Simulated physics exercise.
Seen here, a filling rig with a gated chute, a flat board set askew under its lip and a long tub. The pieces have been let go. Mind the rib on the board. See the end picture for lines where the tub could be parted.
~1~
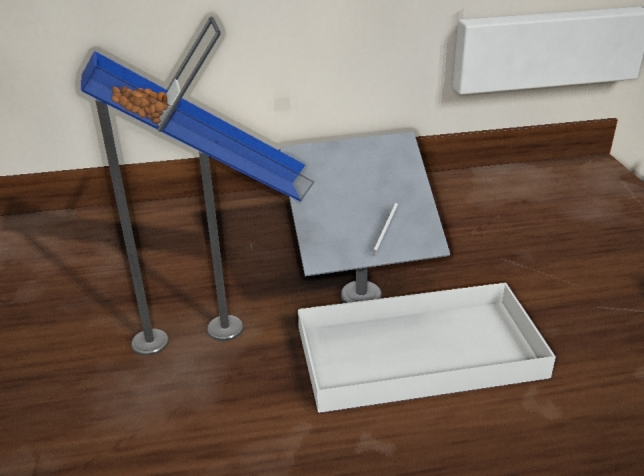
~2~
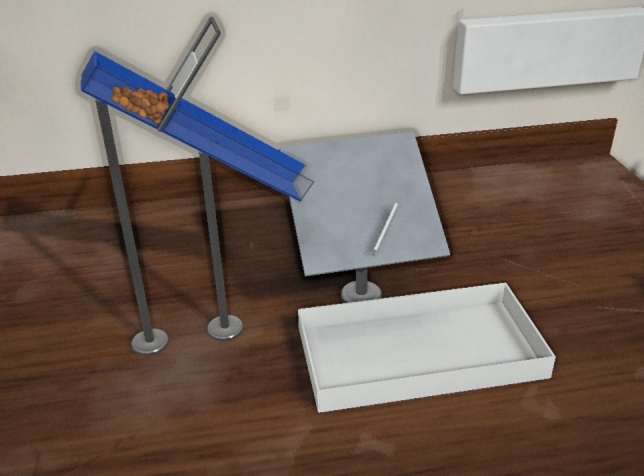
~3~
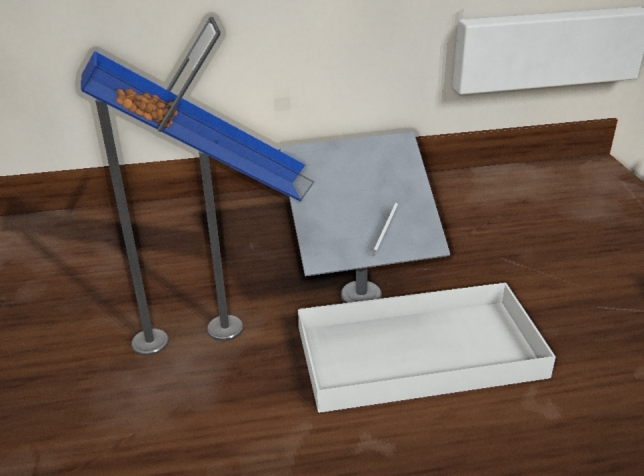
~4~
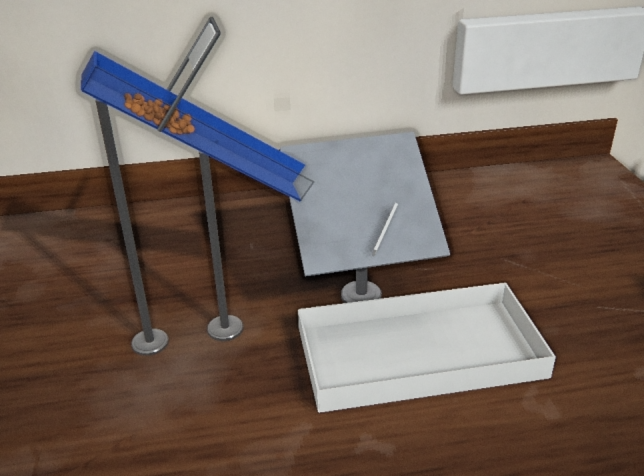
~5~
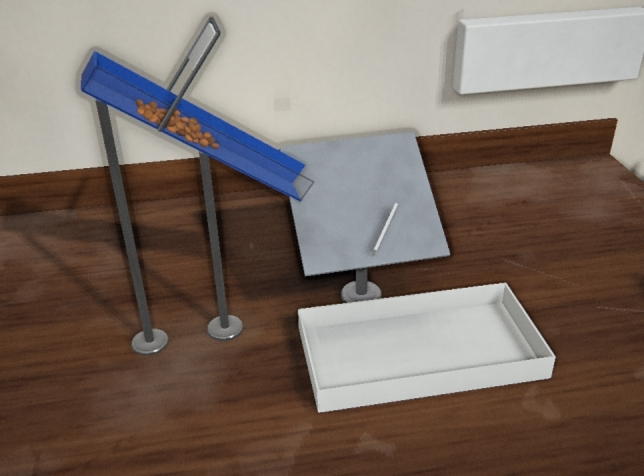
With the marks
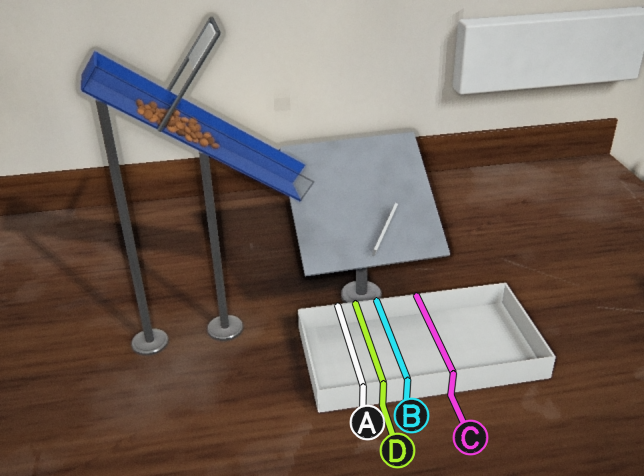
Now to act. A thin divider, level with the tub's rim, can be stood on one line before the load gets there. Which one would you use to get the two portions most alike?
Line D.
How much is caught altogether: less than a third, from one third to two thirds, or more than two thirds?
It is more than two thirds.
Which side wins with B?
Left.
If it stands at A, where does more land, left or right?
Right.
On the marked copy, line A crosses the front rim at (362, 385); line B crosses the front rim at (407, 378); line C crosses the front rim at (452, 372); line D crosses the front rim at (383, 382).
With A, of what is caught, only a few on the left of the divider, all but a few on the right.
With B, of what is caught, all but a few on the left of the divider, only a few on the right.
With C, of what is caught, the whole lot on the left of the divider, none at all on the right.
With D, of what is caught, close to a third on the left of the divider, close to two thirds on the right.
